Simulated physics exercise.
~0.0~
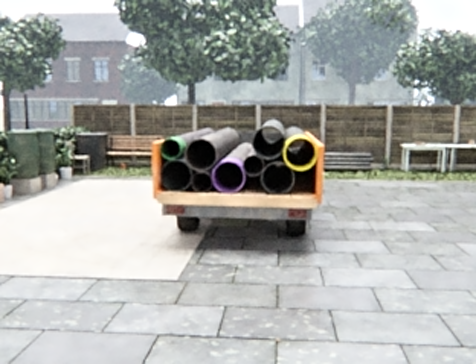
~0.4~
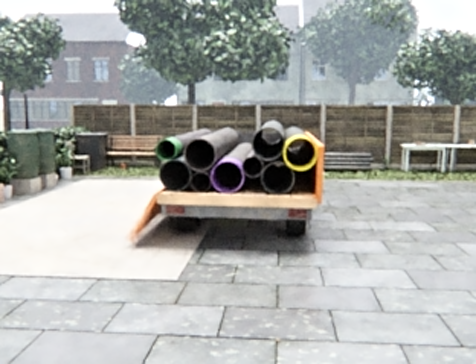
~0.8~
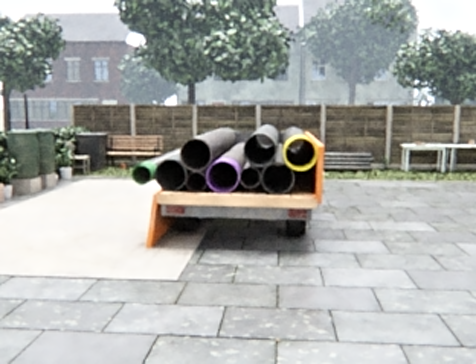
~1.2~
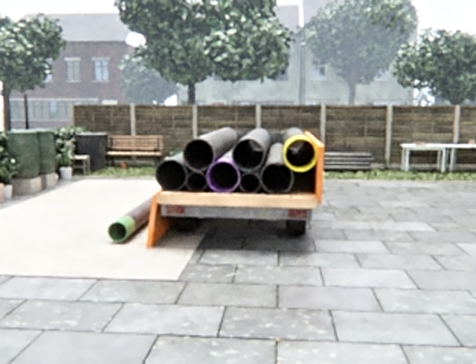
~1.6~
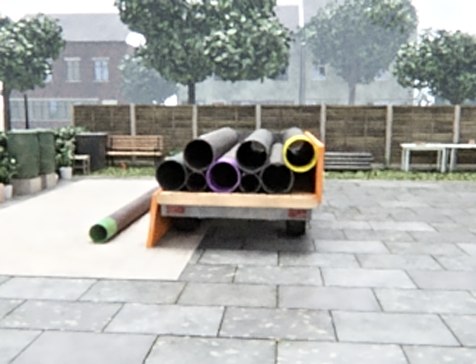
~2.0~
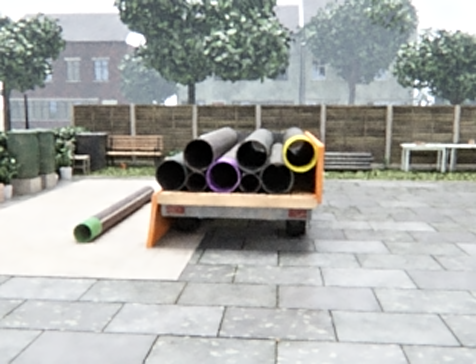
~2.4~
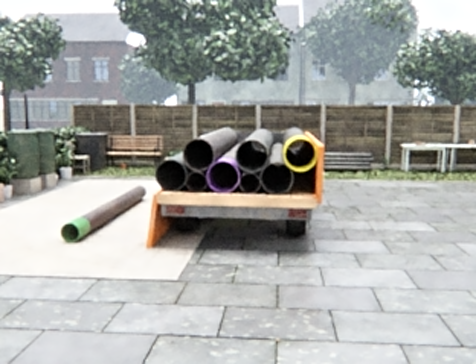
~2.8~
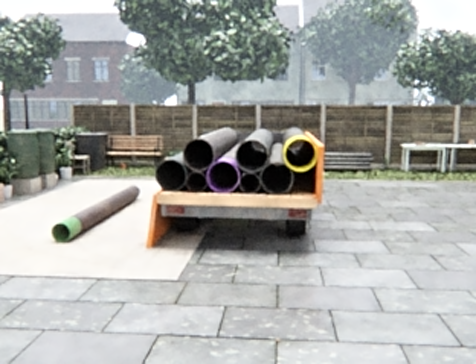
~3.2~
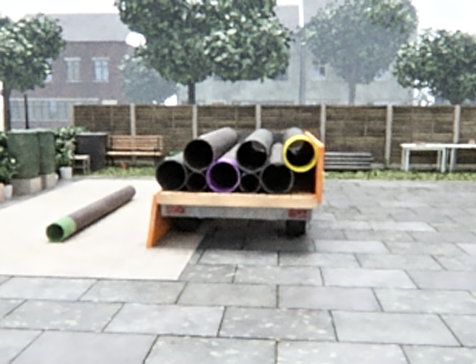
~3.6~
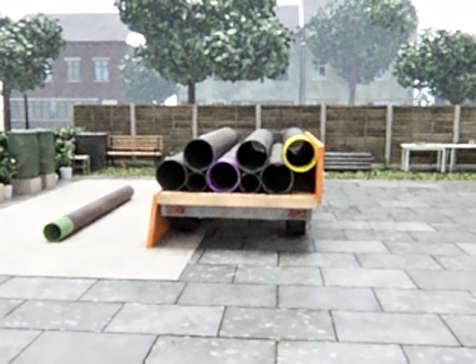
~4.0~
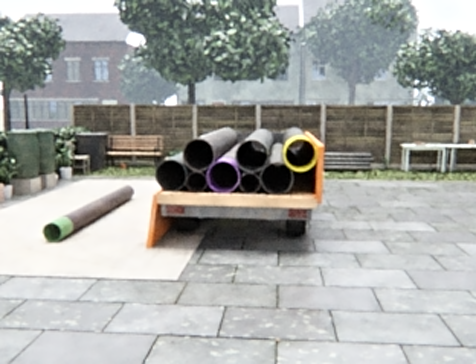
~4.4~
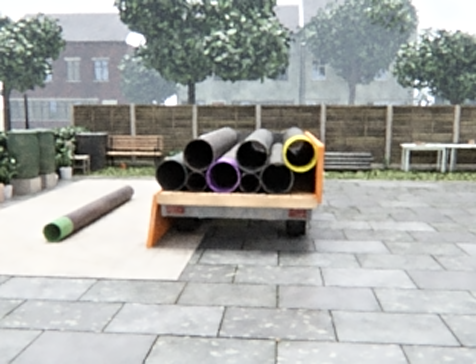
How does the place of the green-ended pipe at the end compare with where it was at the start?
At the start it was on the left part of the load on the trailer, and at the end it was lying on the ground to the left of the trailer.
